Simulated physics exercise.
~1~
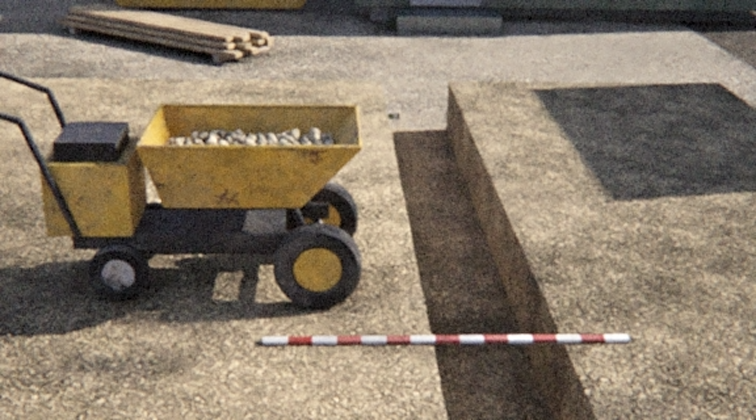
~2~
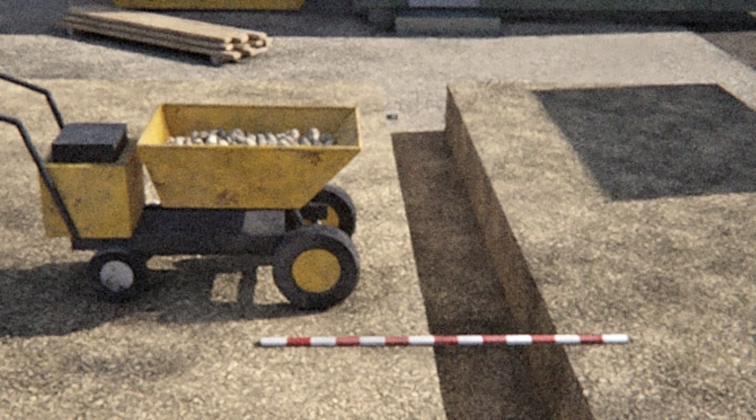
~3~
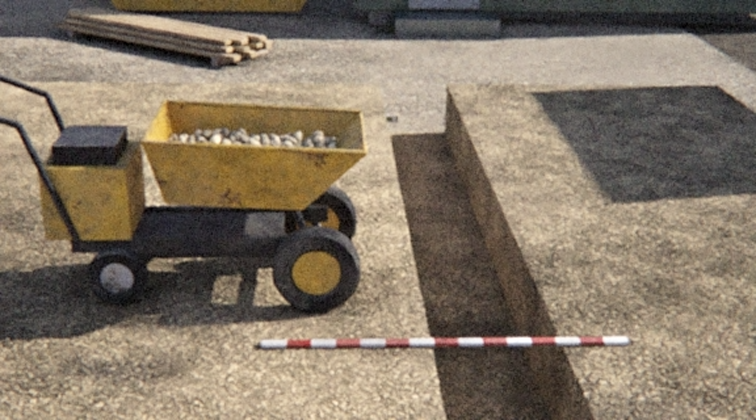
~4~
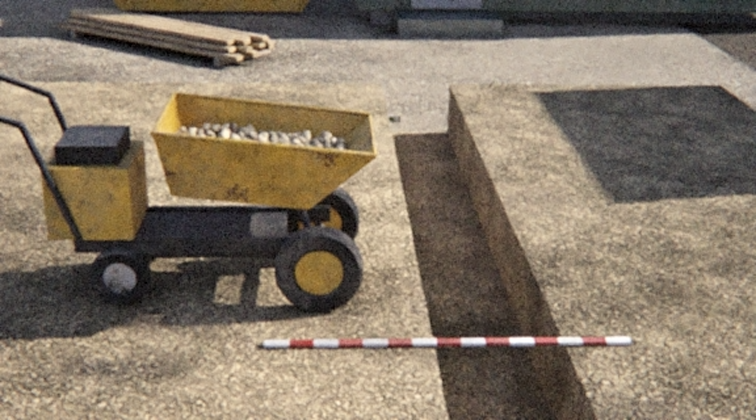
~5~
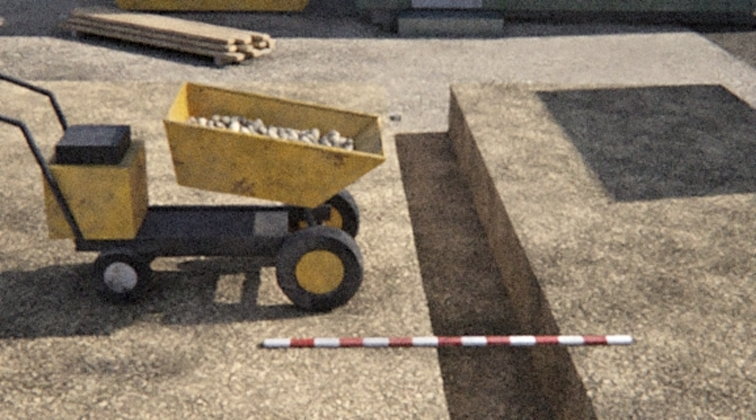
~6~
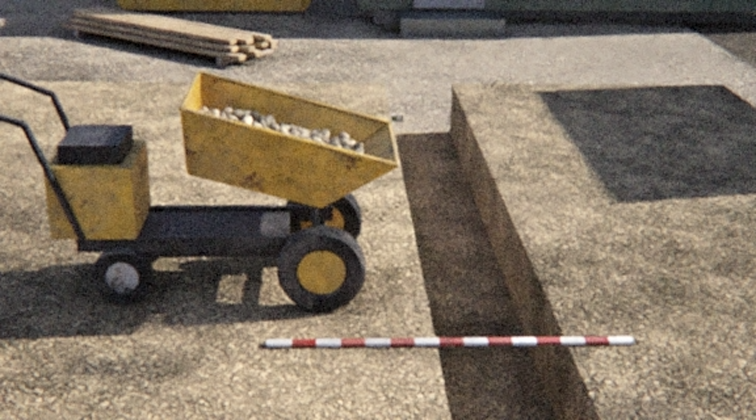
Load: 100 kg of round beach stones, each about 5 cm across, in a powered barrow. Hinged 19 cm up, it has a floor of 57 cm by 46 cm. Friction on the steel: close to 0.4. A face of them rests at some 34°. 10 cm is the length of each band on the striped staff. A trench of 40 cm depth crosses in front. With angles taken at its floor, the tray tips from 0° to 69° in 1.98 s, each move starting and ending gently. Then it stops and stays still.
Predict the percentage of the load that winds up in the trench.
My prediction is about 100 per cent.
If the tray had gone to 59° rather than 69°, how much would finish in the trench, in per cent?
Some 100% would finish there.
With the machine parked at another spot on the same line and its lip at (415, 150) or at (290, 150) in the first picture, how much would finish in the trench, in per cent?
From the first spot near 60, from the second near 90 per cent.
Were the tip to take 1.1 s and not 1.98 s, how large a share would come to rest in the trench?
In that case, around 100%.
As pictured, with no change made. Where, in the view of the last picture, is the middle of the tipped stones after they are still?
Somewhere near pixel (497, 344).
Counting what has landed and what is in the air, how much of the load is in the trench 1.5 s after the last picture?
70 per cent, give or take.
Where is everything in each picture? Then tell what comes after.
In the first frame, the tray is at 0°, its lip at (361, 148); the top of the load is at (226, 140).
In the second frame, the tray is at 1°, its lip at (361, 149); the top of the load is at (226, 140).
The third frame shows lip at (366, 153), floor tilted 3°, highest stones at (218, 139).
The fourth frame shows lip at (376, 156), floor tilted 6°, highest stones at (208, 134).
The fifth frame shows lip at (386, 159), floor tilted 10°, highest stones at (211, 125).
The sixth frame shows lip at (398, 166), floor tilted 15°, highest stones at (219, 116).
Then, 0.9 s after the last picture the floor is at 58°, 98 % in the tray, 2 % in the trench; the foremost stones are at (466, 233).
Then, 1.5 s after the last picture the floor is at 69°, 32 % in the tray, 68 % in the trench; the foremost stones are at (538, 316).
Then, 1.8 s after the last picture the floor is at 69°, 9 % in the tray, 91 % in the trench; the foremost stones are at (567, 312).
Then, 3.8 s after the last picture the floor is at 69°, 0 % in the tray, 100 % in the trench; the foremost stones are at (581, 314).
